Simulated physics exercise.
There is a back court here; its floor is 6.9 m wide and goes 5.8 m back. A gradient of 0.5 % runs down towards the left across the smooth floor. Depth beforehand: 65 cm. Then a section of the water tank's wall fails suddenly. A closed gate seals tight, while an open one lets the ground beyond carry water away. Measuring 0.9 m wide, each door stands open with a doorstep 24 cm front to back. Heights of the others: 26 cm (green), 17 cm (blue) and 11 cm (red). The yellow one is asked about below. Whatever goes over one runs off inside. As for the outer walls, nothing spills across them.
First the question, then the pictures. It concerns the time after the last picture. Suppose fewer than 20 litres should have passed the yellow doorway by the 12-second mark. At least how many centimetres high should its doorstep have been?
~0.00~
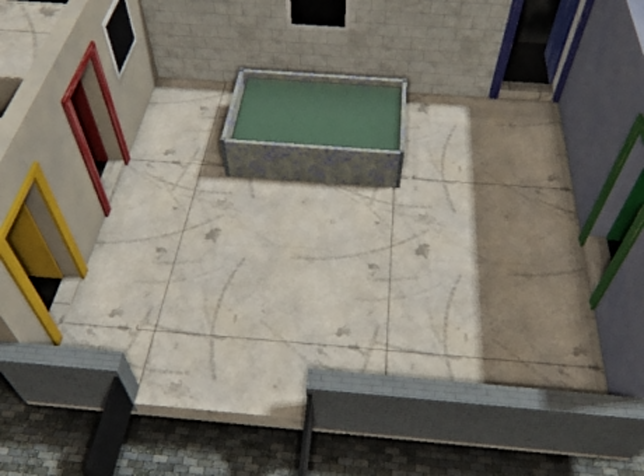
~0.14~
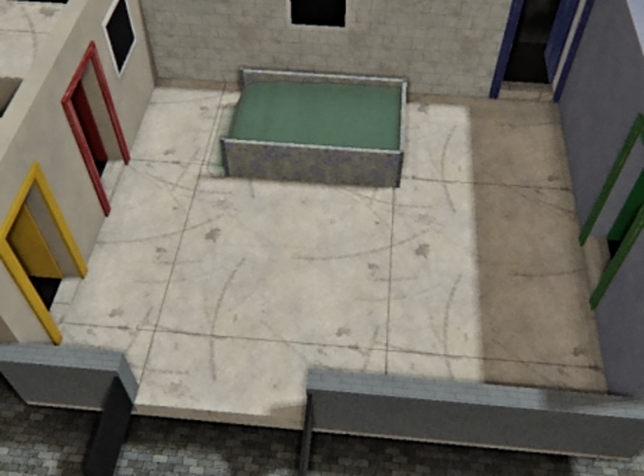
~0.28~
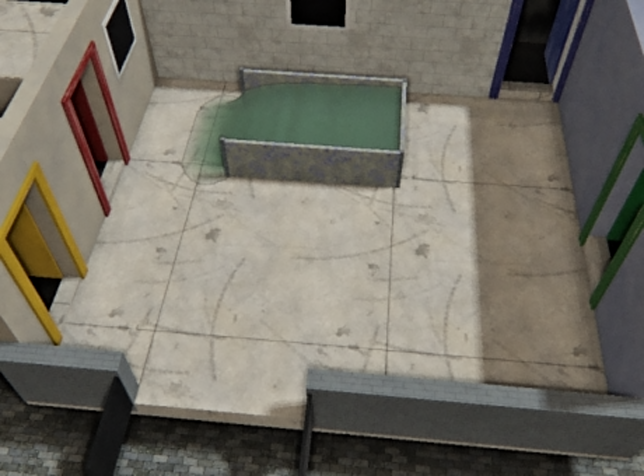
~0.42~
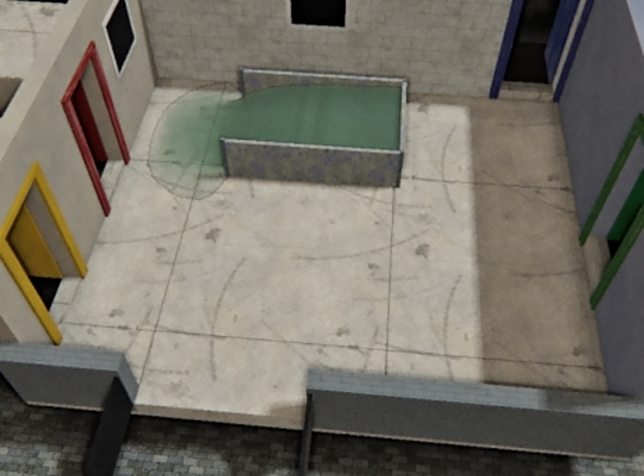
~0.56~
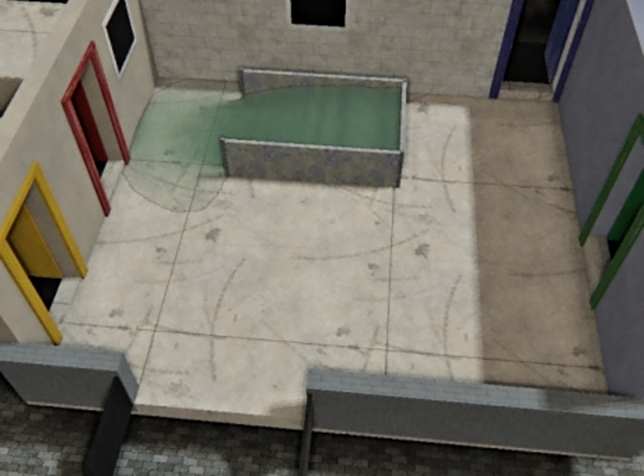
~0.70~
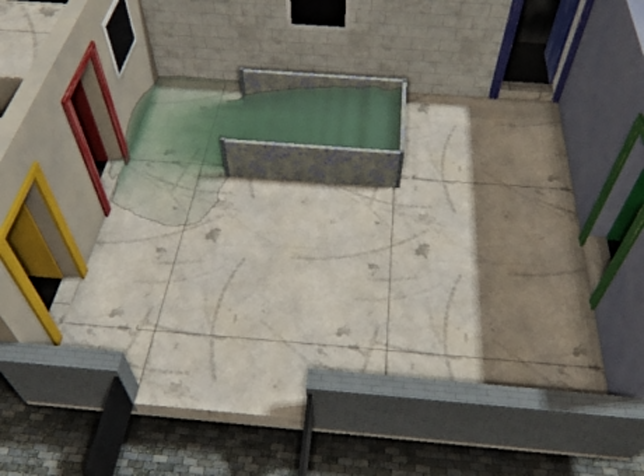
I would say at least 9.5 cm.
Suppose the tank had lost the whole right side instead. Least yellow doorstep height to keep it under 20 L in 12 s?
With that break, close to 9.0 cm.
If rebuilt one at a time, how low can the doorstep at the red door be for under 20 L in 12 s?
Door red, min height approx. 25 cm.
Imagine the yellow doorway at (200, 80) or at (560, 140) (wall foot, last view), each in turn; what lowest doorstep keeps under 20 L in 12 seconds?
Around 33 and 12.5 cm respectively.
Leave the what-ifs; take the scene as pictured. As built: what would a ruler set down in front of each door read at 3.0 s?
Lab note, depth in cm: Green 0; blue 0; yellow 8; red 22.
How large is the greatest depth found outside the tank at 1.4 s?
I'd put it near 50 cm.
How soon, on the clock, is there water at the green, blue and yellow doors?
Arrival: Green 5.5 s, blue 3.6 s, yellow 1.6 s.
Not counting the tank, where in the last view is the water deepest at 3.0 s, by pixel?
(157, 85).
After 1.4 s water covers 15 % of the floor, deepest (50 cm) near (159, 78); it has not reached the yellow door.
After 3.0 s water covers 30 % of the floor, deepest (36 cm) near (157, 85); 8 cm at the yellow door, 1 litre in over its 5 cm doorstep.
After 12.0 s water covers 95 % of the floor, deepest (8 cm) near (321, 401); 6 cm at the yellow door, 76 litres in over its 5 cm doorstep.
At the yellow door as built, the water arrived by 1.6 s and peaked near 11 cm at 6.6 s.
Run again over the same 12 s with other heights there, 27 litres in over 8.5 cm, 10 litres over 11.5 cm. The limit of 20 litres is kept from about 9.5 cm up.
